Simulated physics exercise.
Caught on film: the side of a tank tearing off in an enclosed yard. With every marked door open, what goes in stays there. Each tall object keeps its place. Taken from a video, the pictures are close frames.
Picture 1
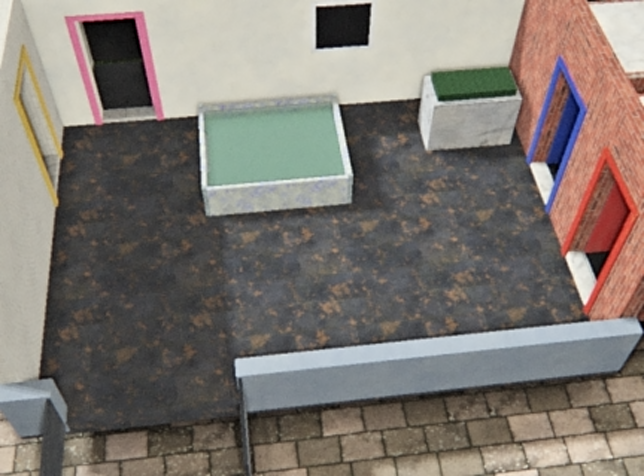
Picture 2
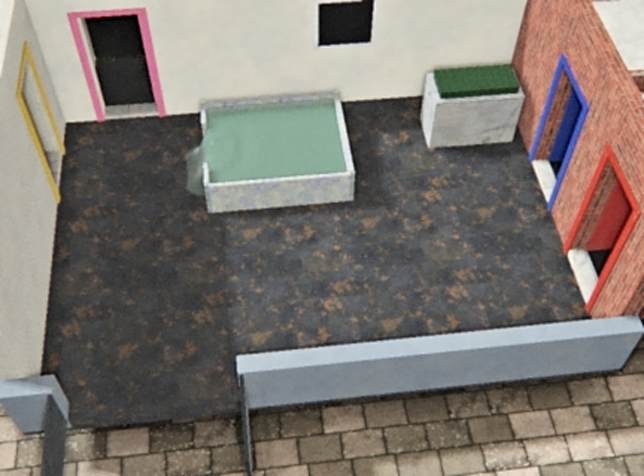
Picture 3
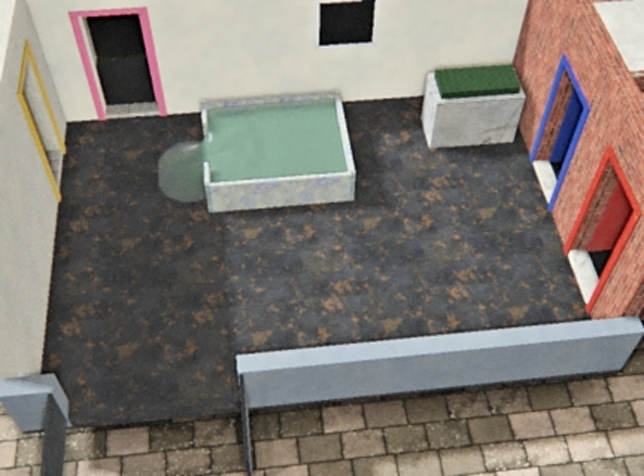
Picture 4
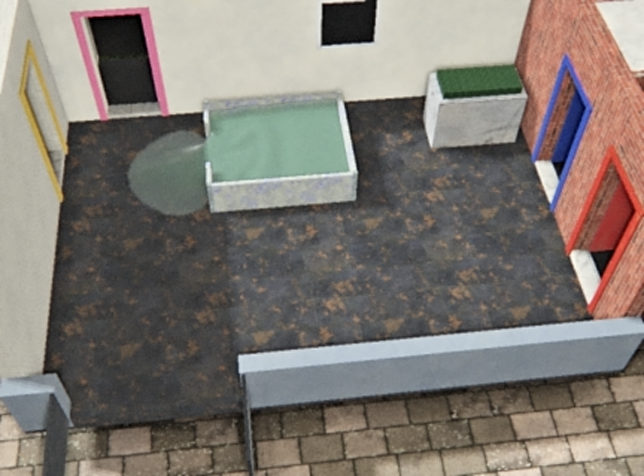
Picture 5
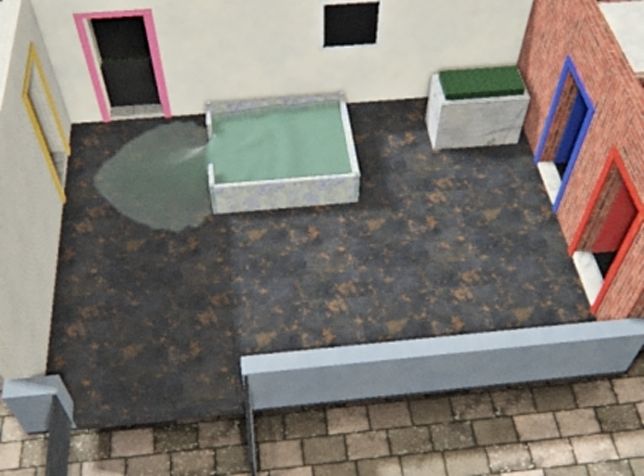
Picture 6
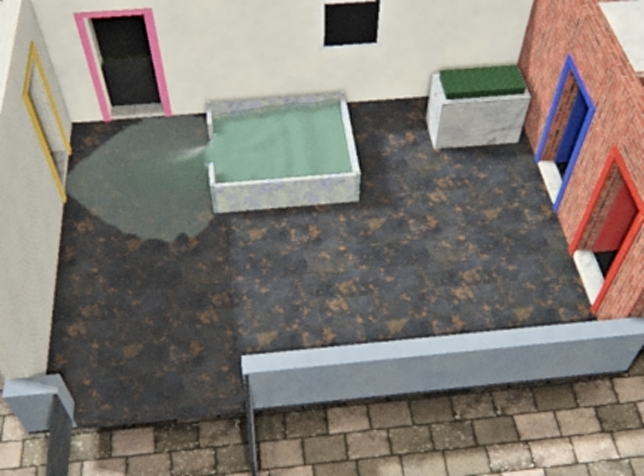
The clip shows a walled yard with coloured door surrounds and an open tank of still, greenish water; then water pours from the tank's left side and spreads leftward across the dark ground in a widening pool.
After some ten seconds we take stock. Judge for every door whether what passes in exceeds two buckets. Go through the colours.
The yellow door gets too much water coming through; the blue door doesn't get too much water coming through; the red door doesn't get too much water coming through; the pink door gets too much water coming through.
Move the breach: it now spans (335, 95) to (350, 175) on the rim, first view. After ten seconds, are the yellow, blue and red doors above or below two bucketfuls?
As I see it, the yellow door undershoots, while the blue door overshoots and the red door undershoots.
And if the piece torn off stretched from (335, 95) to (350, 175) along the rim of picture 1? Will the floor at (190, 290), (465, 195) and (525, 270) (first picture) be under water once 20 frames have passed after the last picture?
The first point is spared, the second soaked, the third soaked.
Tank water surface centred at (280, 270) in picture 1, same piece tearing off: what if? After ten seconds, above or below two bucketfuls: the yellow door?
Result for yellow: It doesn't reach it.
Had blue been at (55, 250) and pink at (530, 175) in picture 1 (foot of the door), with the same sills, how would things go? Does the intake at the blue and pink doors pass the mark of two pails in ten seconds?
As I see it, the blue door crosses the line and the pink door does not reach it.
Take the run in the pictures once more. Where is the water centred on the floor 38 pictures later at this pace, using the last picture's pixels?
My reading is close to (196, 195).
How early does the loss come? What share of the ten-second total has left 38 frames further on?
About 60 per cent.
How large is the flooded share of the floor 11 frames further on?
That's roughly 20 per cent.
A moment on, water covers 20 % of the floor; the yellow door over two buckets in, the blue door not reached, the red door not reached, the pink door wet at the sill, nothing in.
Next, water covers 20 % of the floor; the yellow door over two buckets in, the blue door not reached, the red door not reached, the pink door under two buckets in.
Then, water covers 25 % of the floor; the yellow door far over two buckets in, the blue door not reached, the red door not reached, the pink door over two buckets in.
Later, water covers 40 % of the floor; the yellow door far over two buckets in, the blue door not reached, the red door not reached, the pink door over two buckets in.
In the end, water covers 50 % of the floor; the yellow door far over two buckets in, the blue door not reached, the red door not reached, the pink door over two buckets in.
